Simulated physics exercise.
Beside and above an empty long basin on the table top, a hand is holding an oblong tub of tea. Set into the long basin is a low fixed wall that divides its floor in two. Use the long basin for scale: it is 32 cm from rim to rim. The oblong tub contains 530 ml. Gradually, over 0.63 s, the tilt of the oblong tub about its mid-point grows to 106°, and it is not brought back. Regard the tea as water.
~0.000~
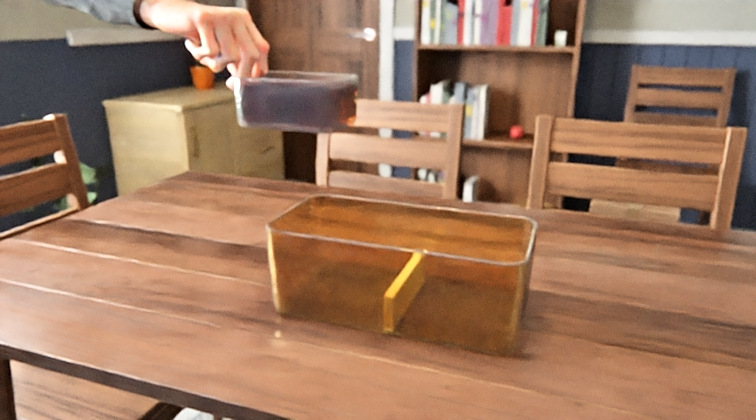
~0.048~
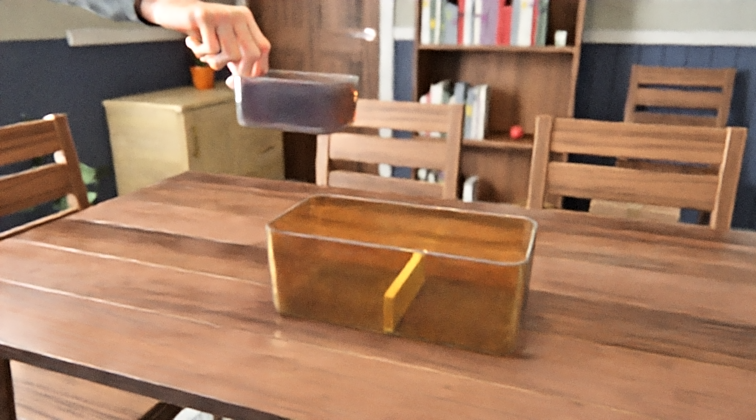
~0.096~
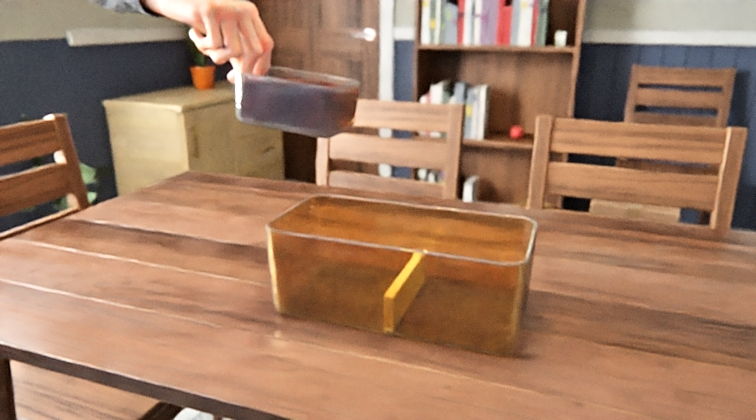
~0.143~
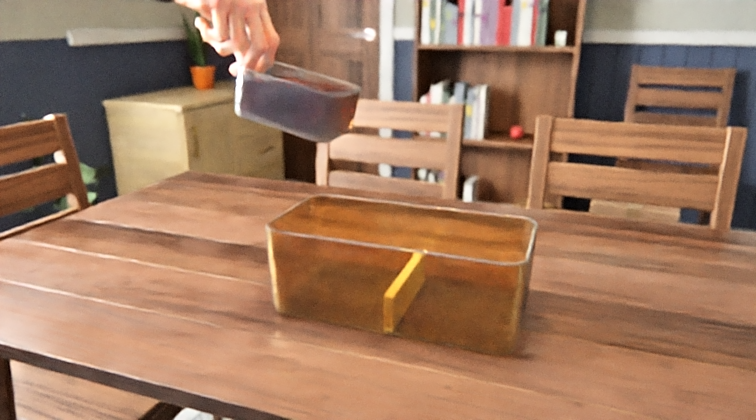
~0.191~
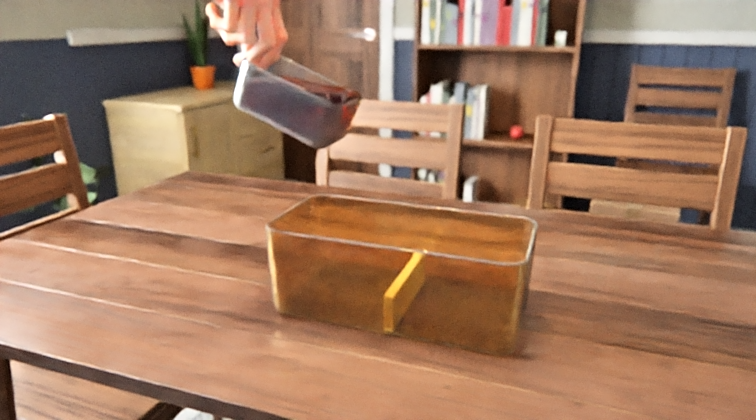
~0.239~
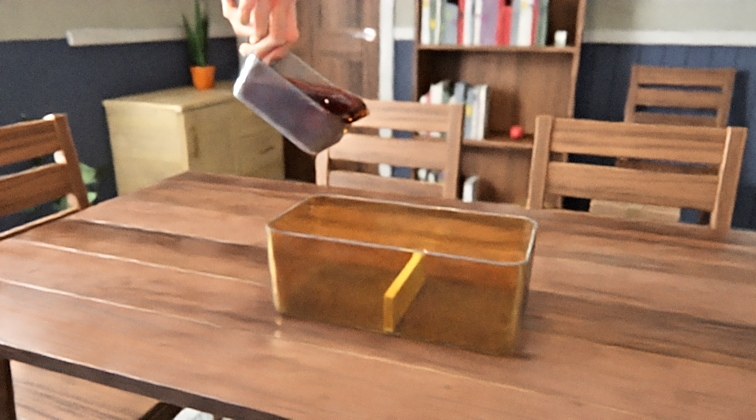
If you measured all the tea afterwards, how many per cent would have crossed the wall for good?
Around 23 per cent would have crossed.
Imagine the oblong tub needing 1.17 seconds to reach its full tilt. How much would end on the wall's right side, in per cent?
Result under that change: Approx. 50 %.
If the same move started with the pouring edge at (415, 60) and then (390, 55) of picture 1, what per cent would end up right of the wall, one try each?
Result: 85 per cent, then 80 per cent.
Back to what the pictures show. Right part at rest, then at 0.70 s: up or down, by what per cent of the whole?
The share ends bigger than before, by about 1 %.
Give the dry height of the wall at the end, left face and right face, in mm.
Left: Roughly 30 mm; right: Roughly 42 mm.
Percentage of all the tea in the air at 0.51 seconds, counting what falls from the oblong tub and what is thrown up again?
Share: Roughly 42 per cent.
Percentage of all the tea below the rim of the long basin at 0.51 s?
I'd estimate some 44 percent of the liquid.
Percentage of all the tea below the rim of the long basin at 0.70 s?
94 %, more or less.
After 0.51 s the tilt is 96° and 12 per cent is still to pour, 31 is left of the wall and 14 right of it.
After 0.70 s the tilt is 106° and 2 per cent is still to pour, 72 is left of the wall and 22 right of it.
After 0.91 s the tilt is 106° and 0 per cent is still to pour, 73 is left of the wall and 23 right of it.
After 1.13 s the tilt is 106° and 0 per cent is still to pour, 74 is left of the wall and 23 right of it.
In the end 74 per cent lies left of the wall, 23 right of it and 3 outside.
